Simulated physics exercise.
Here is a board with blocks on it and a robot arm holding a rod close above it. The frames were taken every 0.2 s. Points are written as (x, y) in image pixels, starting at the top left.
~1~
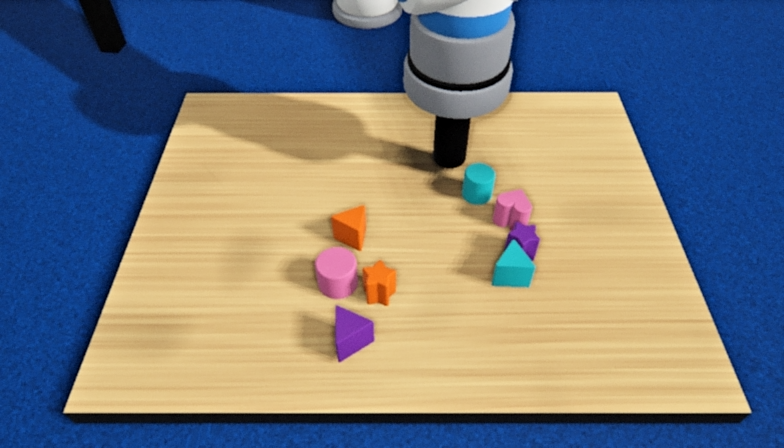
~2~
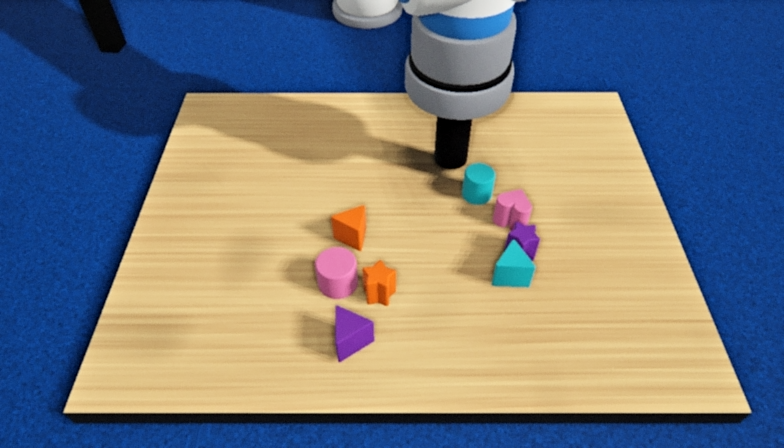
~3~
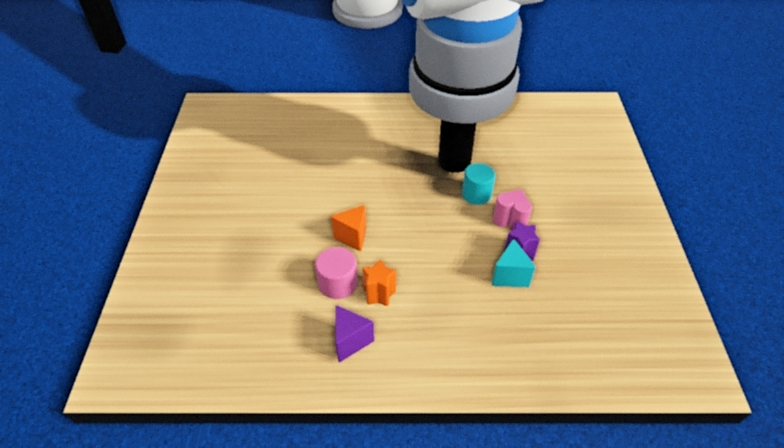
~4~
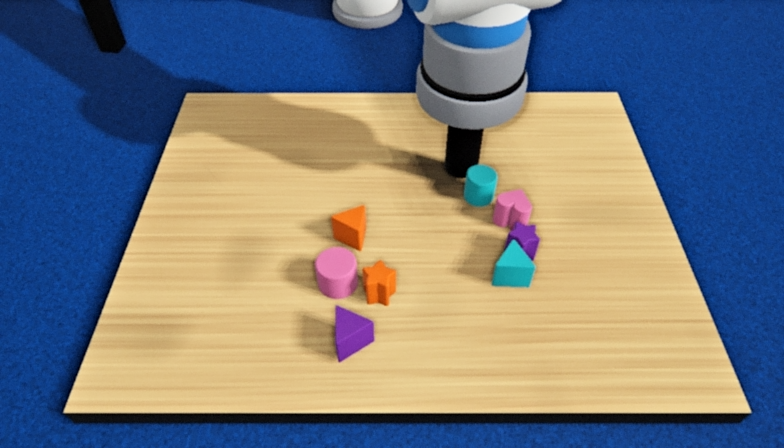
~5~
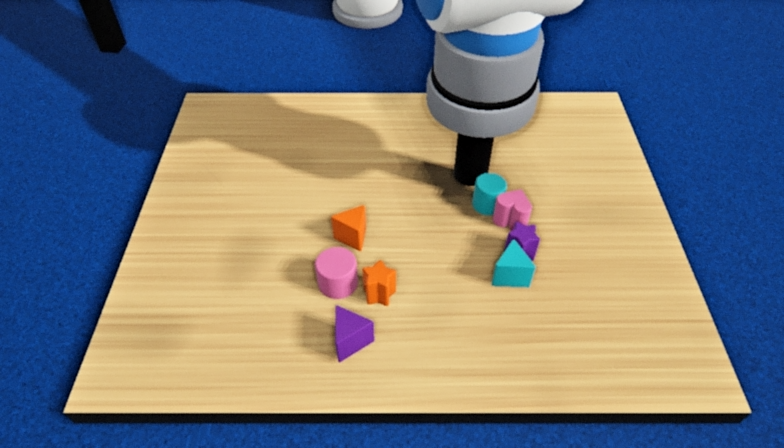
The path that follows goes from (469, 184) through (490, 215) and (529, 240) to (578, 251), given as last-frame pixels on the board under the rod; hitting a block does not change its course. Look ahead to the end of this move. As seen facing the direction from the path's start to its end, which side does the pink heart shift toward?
My prediction: Leftwards.
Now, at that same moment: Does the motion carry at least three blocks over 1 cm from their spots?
I expect so.
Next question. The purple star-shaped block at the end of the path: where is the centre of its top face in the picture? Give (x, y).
It comes to (559, 272).
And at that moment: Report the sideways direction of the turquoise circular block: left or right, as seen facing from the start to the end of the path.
Measured against the direction from start to end, the turquoise circular block shifts toward the right-hand side.
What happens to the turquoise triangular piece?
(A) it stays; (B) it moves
Option A.
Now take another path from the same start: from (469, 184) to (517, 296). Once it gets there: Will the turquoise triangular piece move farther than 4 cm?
I'd say yes.
What follows on the original path. One third of the way, rod (492, 206); turquoise circular block (518, 215); pink heart (548, 220), turned 55° anticlockwise; purple star-shaped block (532, 238), turned 25° clockwise.
Two thirds of the way, rod (531, 231); turquoise circular block (556, 243); pink heart (577, 228), turned 110° anticlockwise; purple star-shaped block (554, 267), turned 70° clockwise.
At the end, rod (582, 242); turquoise circular block (585, 258); turquoise triangular piece in place; pink heart (621, 236), turned 150° anticlockwise; purple star-shaped block (559, 272), turned 100° clockwise.
